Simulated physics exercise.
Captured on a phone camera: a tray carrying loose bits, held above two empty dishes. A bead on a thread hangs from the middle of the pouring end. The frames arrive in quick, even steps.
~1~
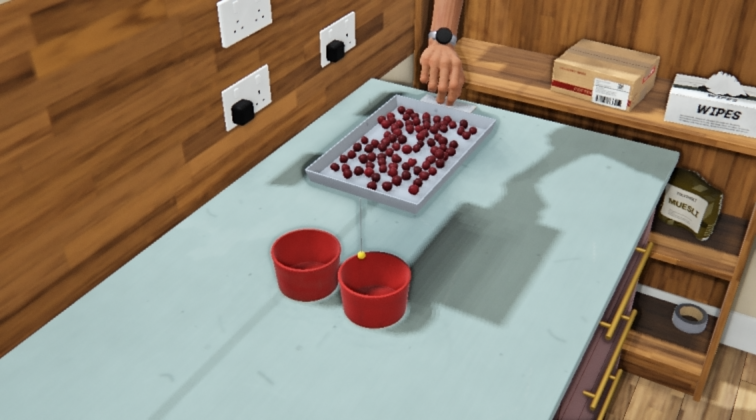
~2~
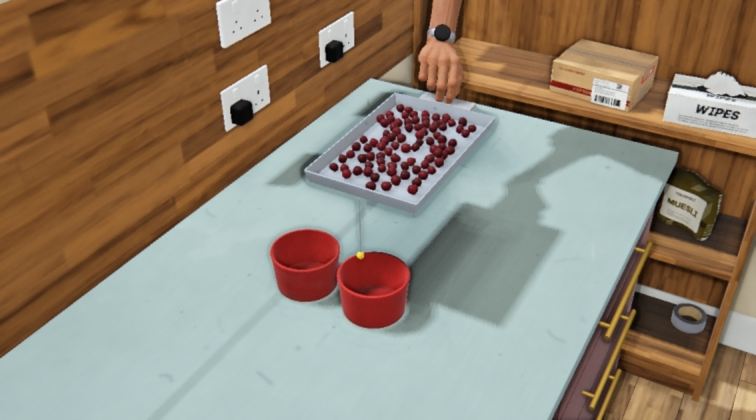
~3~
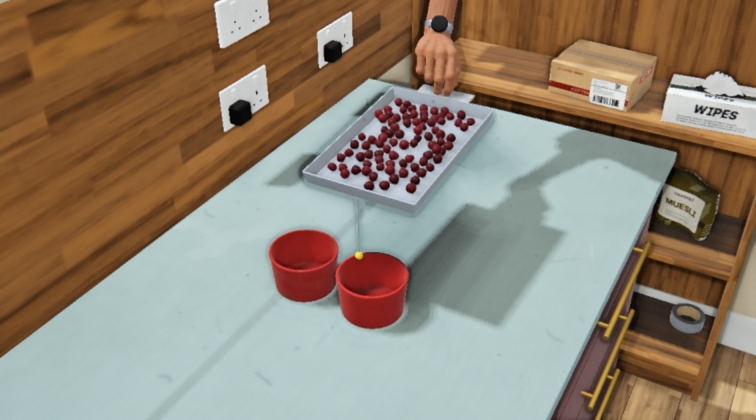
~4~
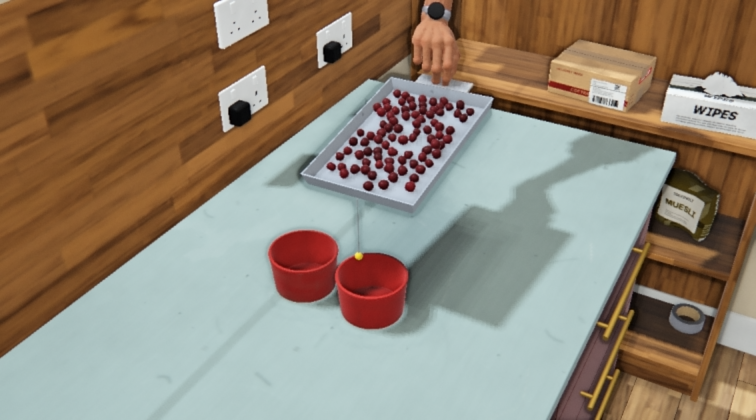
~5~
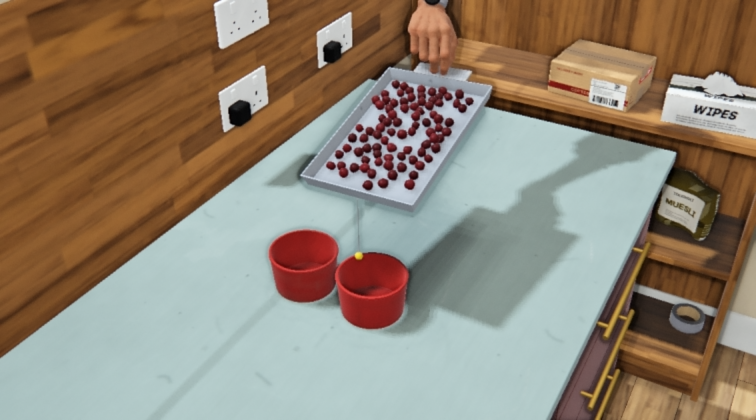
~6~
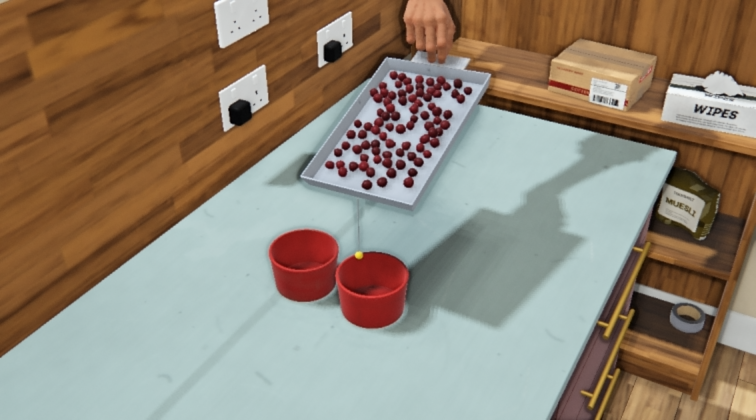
The clip shows a hand holding a grey tray of small dark red pieces above two red dishes on a pale counter, gradually raising its far end so the tray tilts toward the dishes, while a yellow bead hangs nearly still.
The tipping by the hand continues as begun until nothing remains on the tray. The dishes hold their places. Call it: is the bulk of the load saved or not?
The bulk is not saved.
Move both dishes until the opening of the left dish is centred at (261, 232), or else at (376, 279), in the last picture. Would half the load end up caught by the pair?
Result, first place: Not as much as half; second place: Not as much as half.
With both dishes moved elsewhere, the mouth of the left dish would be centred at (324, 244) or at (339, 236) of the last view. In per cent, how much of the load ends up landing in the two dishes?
Roughly 0 % and 0 %.
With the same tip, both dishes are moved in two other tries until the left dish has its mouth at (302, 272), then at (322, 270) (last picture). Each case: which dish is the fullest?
Result, try one: The dish further left; try two: The dish further left.
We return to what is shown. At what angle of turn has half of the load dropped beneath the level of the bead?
Around 115° at that moment.
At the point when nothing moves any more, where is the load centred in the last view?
Resting centre, last picture - approx. (290, 324).
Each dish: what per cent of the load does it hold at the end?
For the left dish 10 per cent, for the right dish 0.
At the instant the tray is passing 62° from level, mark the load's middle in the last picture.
Around (347, 156).
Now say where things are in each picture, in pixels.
Corners of the pouring end at (310, 169) and (416, 202), level; middle of the load at (407, 149), dried cherries; left dish at (288, 281); right dish at (357, 308); bead on its thread at (362, 255), in the first picture.
Corners of the pouring end at (309, 170) and (415, 202), level; middle of the load at (406, 148), in the second picture.
Corners of the pouring end at (307, 171) and (413, 202), tipped barely, lowest at the left corner; middle of the load at (404, 145), in the third picture.
Corners of the pouring end at (306, 173) and (412, 202), tipped a little, lowest at the left corner; middle of the load at (403, 140), in the fourth picture.
Corners of the pouring end at (305, 174) and (411, 202), tipped a little, lowest at the left corner; middle of the load at (402, 134), in the fifth picture.
Corners of the pouring end at (305, 175) and (410, 201), tipped clearly, lowest at the left corner; middle of the load at (400, 129); left dish at (286, 282); right dish at (355, 308), in the sixth picture.
Soon after the last picture, tray tipped steeply; nearly all on the tray; a stray few in the air.
A little later, tray tipped right over; nearly all on the tray; a small part outside both.
Later still, tray tipped past a quarter turn; a stray few in the right dish; a small part in the left dish; most outside both.
At rest, tray tipped past a quarter turn; a stray few in the right dish; a small part in the left dish; most outside both.
